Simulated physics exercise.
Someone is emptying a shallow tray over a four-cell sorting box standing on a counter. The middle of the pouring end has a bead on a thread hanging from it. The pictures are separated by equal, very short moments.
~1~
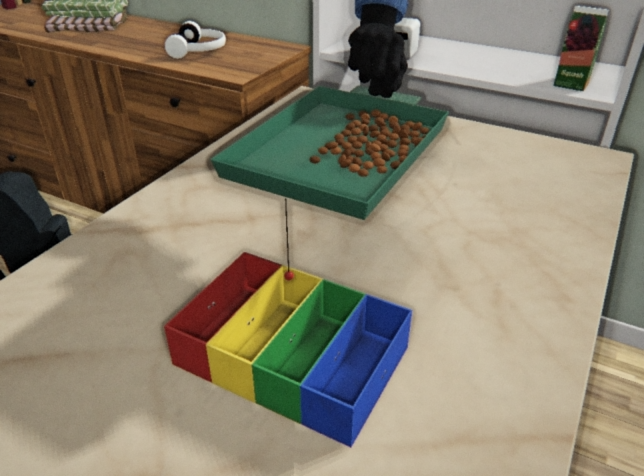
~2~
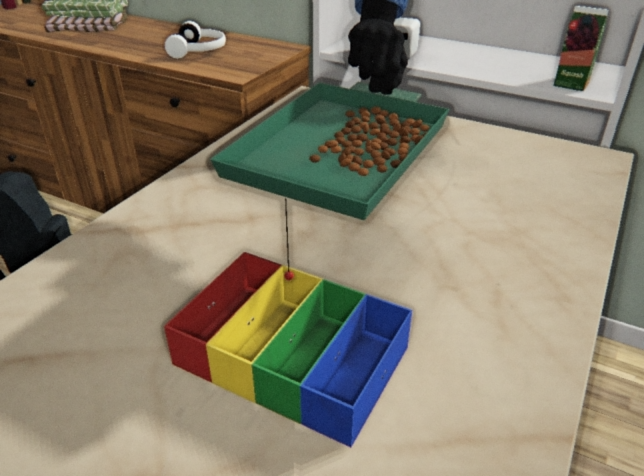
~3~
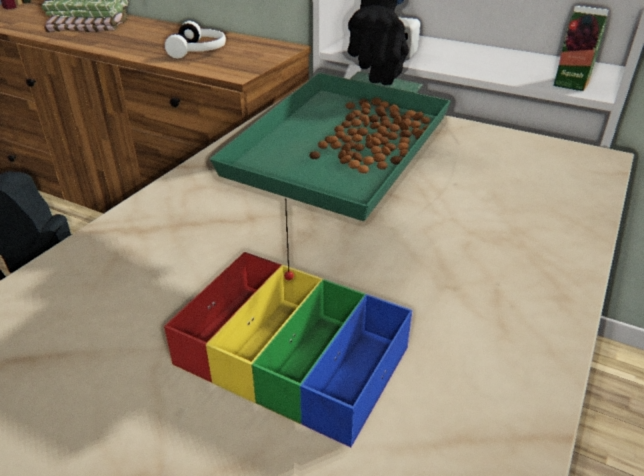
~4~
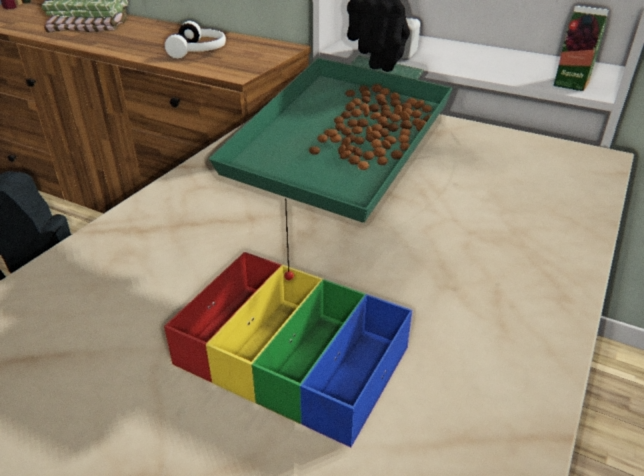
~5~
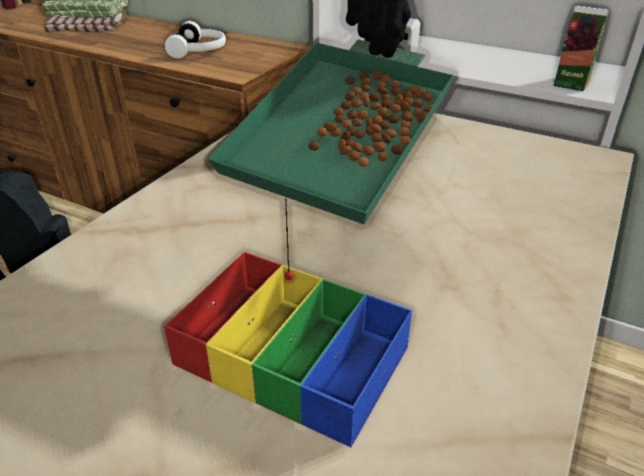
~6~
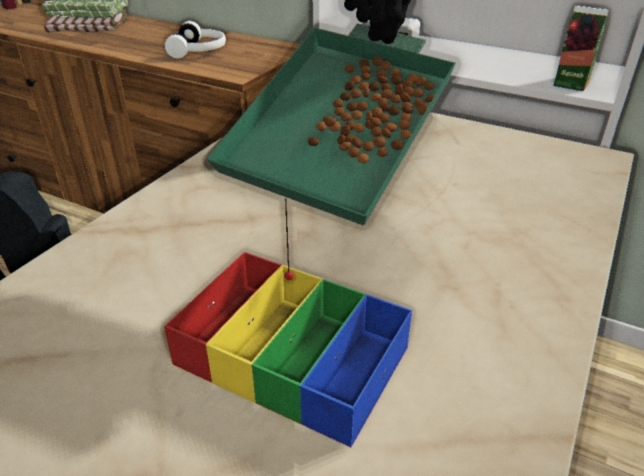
On a counter, a black hand raises the far end of a green tray of brown bits.
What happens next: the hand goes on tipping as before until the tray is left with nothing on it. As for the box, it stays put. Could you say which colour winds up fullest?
The green cell winds up fullest.
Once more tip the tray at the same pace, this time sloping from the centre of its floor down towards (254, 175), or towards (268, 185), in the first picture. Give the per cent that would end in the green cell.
I'd expect around 0 in a hundred first and around 0 in a hundred second.
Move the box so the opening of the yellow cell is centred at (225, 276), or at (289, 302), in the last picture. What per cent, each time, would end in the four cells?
Result: 40 % and 100 %.
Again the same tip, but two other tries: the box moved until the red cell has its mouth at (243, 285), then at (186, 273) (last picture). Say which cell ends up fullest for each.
Green; the blue one.
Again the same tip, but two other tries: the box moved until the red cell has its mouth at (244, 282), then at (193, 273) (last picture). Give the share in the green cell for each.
In turn 50 and 10 in a hundred.
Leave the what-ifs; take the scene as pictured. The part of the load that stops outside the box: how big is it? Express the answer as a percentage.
Roughly 0 in a hundred.
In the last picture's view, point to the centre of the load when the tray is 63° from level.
I'd put the middle close to (336, 198).
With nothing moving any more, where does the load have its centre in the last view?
I'd say the middle ends up at about (315, 363).
Soon, tray tipped steeply; nearly all on the tray; a small part falling or outside the box.
A while on, tray tipped past a quarter turn; about half on the tray; about a quarter in the green cell; a small part in the blue cell; a stray few in the yellow cell; a small part falling or outside the box.
Towards the end, tray tipped past a quarter turn; about two thirds in the green cell; about a quarter in the blue cell; a small part in the yellow cell; a stray few falling or outside the box.
Finally, tray tipped past a quarter turn; about two thirds in the green cell; about a quarter in the blue cell; a small part in the yellow cell; none in the red cell; a stray few outside the box.
